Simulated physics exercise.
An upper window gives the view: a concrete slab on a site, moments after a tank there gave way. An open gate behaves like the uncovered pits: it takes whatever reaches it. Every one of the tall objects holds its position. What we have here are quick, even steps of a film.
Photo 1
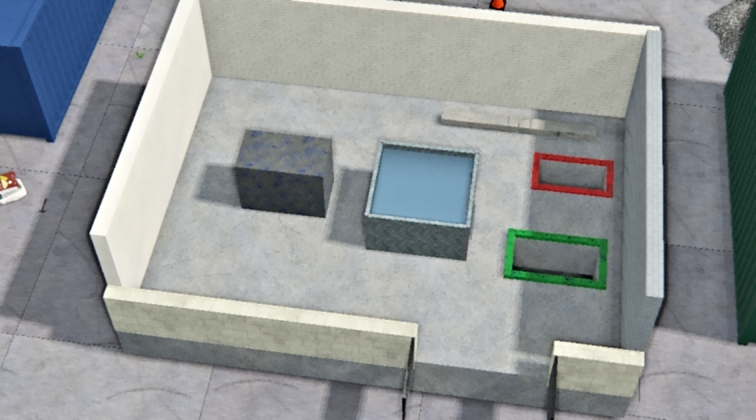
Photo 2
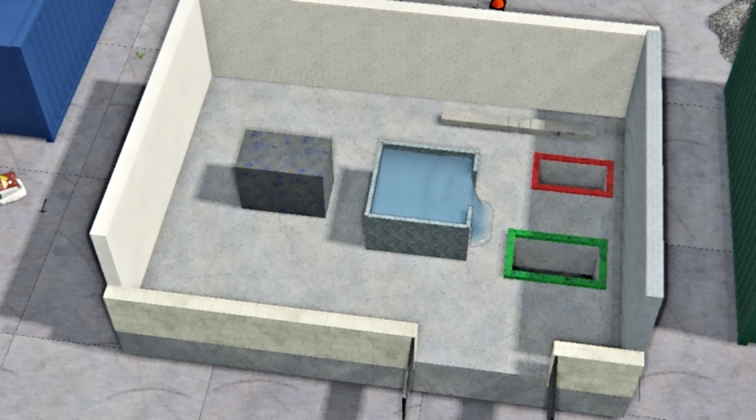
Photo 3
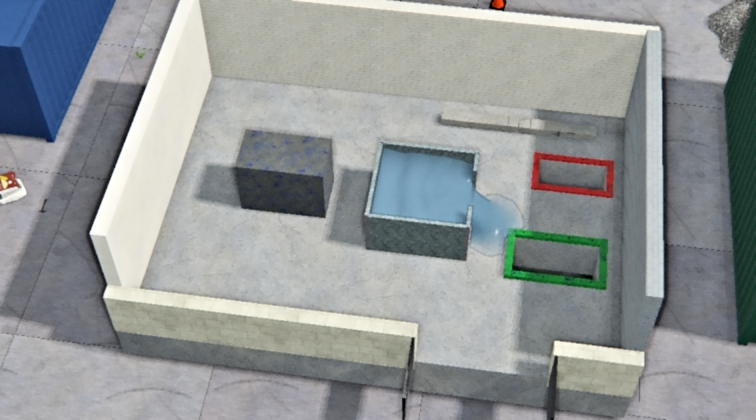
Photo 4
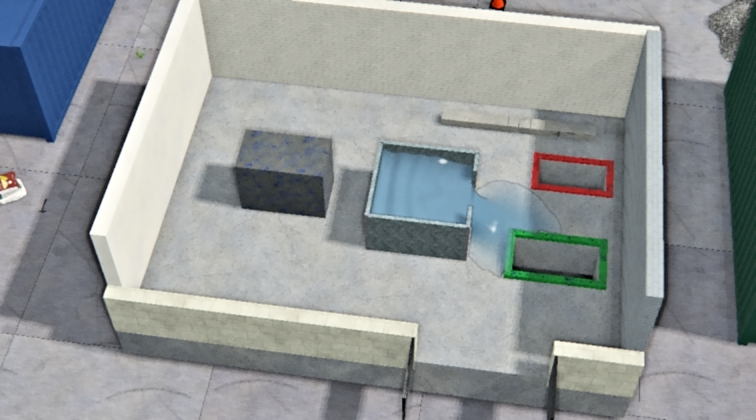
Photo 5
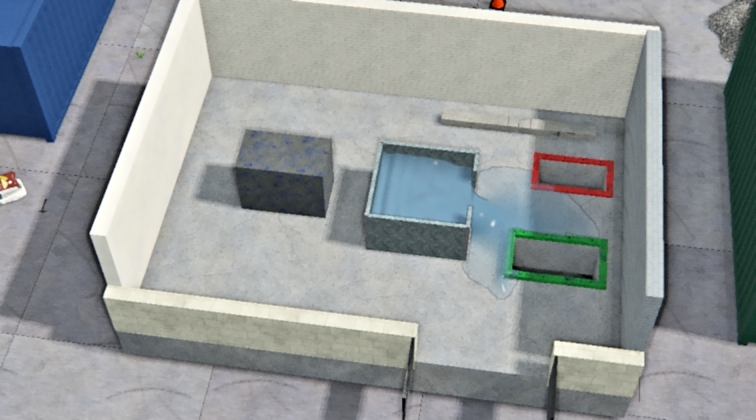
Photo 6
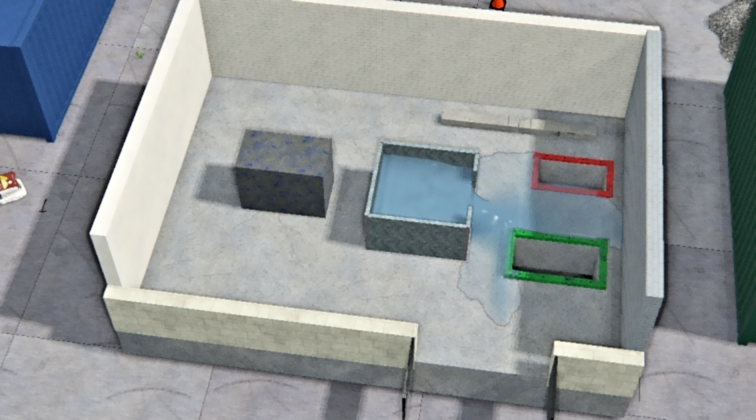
Water pours from a gap in the tank's right side and spreads across the slab around the green-edged pit.
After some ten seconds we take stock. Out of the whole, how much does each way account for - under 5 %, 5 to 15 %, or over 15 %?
In the end gate: A twentieth to fifteen per cent, red pit: Upwards of fifteen per cent, green pit: Upwards of fifteen per cent.
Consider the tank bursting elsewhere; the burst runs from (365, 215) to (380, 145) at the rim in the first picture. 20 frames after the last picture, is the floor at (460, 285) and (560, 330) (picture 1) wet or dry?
Respectively: Spared and spared.
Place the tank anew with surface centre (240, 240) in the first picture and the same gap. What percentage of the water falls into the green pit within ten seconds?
Share in the green pit - 8 in a hundred.
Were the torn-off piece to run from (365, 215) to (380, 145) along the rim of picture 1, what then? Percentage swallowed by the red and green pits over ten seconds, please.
Shares: Red at 0 percent, green at 0 percent.
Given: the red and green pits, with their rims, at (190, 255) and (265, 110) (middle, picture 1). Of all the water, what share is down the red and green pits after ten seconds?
Per cent: Red 0, green 0.
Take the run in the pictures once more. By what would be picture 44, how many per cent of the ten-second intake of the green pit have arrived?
Roughly 100 per cent.
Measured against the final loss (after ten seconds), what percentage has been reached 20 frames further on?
My guess would be around 65 percent.
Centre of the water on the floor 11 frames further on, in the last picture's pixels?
Near (475, 218) in the last view.
A moment on, water covers 15 % of the floor; the gate 1 %, the red pit 4 %, the green pit 8 %.
Next, water covers 20 % of the floor; the gate 2 %, the red pit 9 %, the green pit 13 %.
Then, water covers 25 % of the floor; the gate 4 %, the red pit 15 %, the green pit 17 %.
Later, water covers 40 % of the floor; the gate 7 %, the red pit 20 %, the green pit 19 %.
In the end, water covers 70 % of the floor; the gate 10 %, the red pit 24 %, the green pit 19 %.
